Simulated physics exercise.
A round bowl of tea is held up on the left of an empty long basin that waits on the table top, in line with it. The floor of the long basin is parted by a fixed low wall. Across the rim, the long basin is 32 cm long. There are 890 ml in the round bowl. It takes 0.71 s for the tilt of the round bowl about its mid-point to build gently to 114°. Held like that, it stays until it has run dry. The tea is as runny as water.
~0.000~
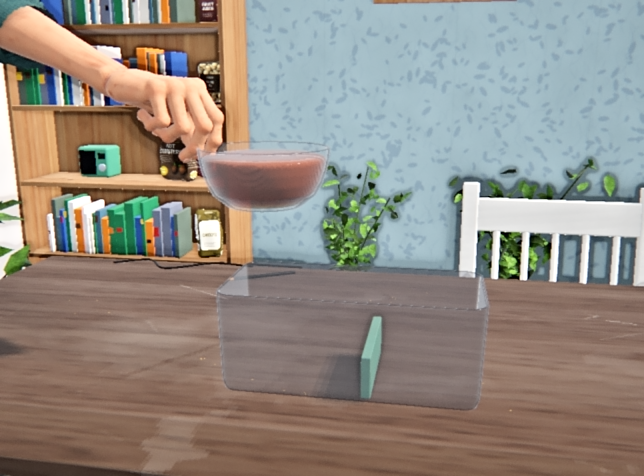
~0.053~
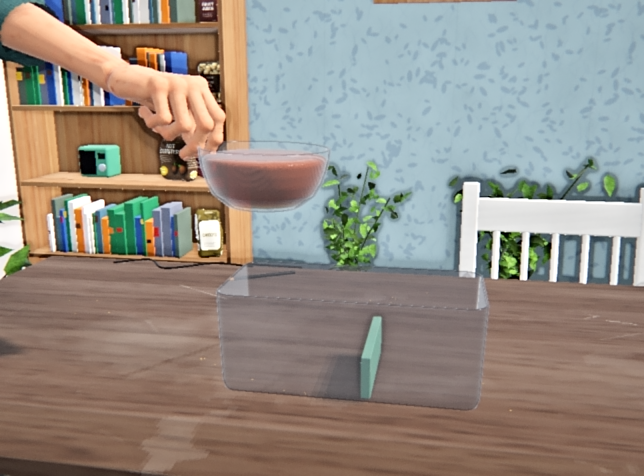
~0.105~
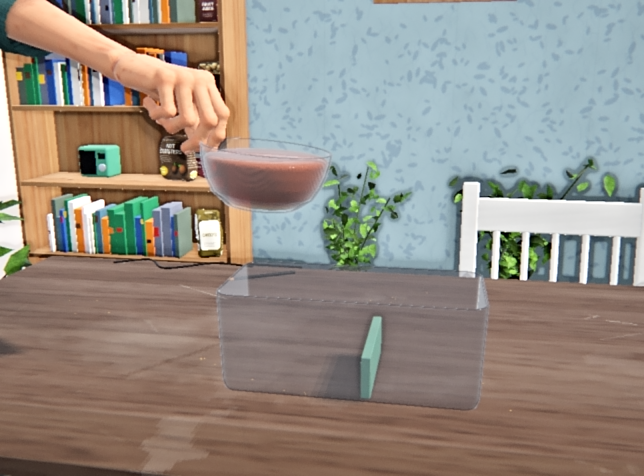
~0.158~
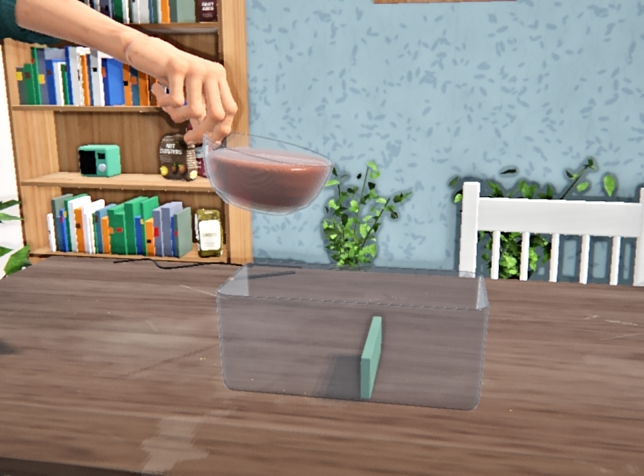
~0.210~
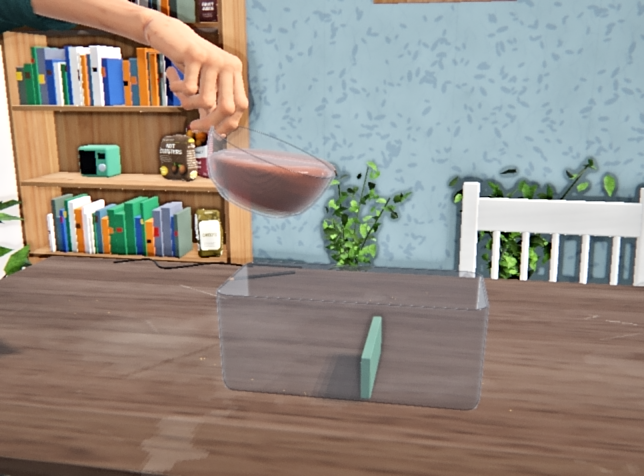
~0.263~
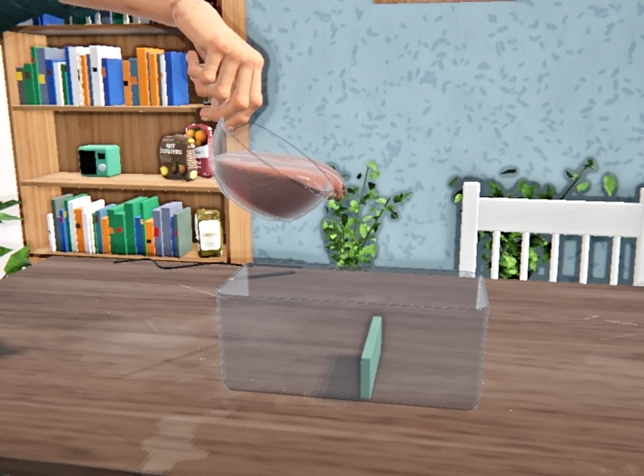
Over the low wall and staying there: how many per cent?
40 out of 100.
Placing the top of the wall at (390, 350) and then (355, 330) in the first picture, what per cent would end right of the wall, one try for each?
30 % and 60 %.
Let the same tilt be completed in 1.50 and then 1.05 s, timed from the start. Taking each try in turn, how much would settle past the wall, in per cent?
It comes to 65 per cent, and then 55 per cent.
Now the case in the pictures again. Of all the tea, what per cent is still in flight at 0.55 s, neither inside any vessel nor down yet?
Share: Roughly 28 per cent.
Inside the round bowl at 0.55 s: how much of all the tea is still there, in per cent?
Roughly 10 %.
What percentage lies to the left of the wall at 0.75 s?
The left part holds some 54 per cent.
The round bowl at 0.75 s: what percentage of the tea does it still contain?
0 in a hundred, give or take.
By 0.55 s the tilt is 100° and 9 per cent is still to pour, 23 is left of the wall and 39 right of it.
By 0.75 s the tilt is 114° and 0 per cent is still to pour, 54 is left of the wall and 37 right of it.
By 0.97 s the tilt is 114° and 0 per cent is still to pour, 55 is left of the wall and 39 right of it.
By 1.21 s the tilt is 114° and 0 per cent is still to pour, 56 is left of the wall and 40 right of it.
At rest 56 per cent lies left of the wall, 40 right of it and 5 outside.
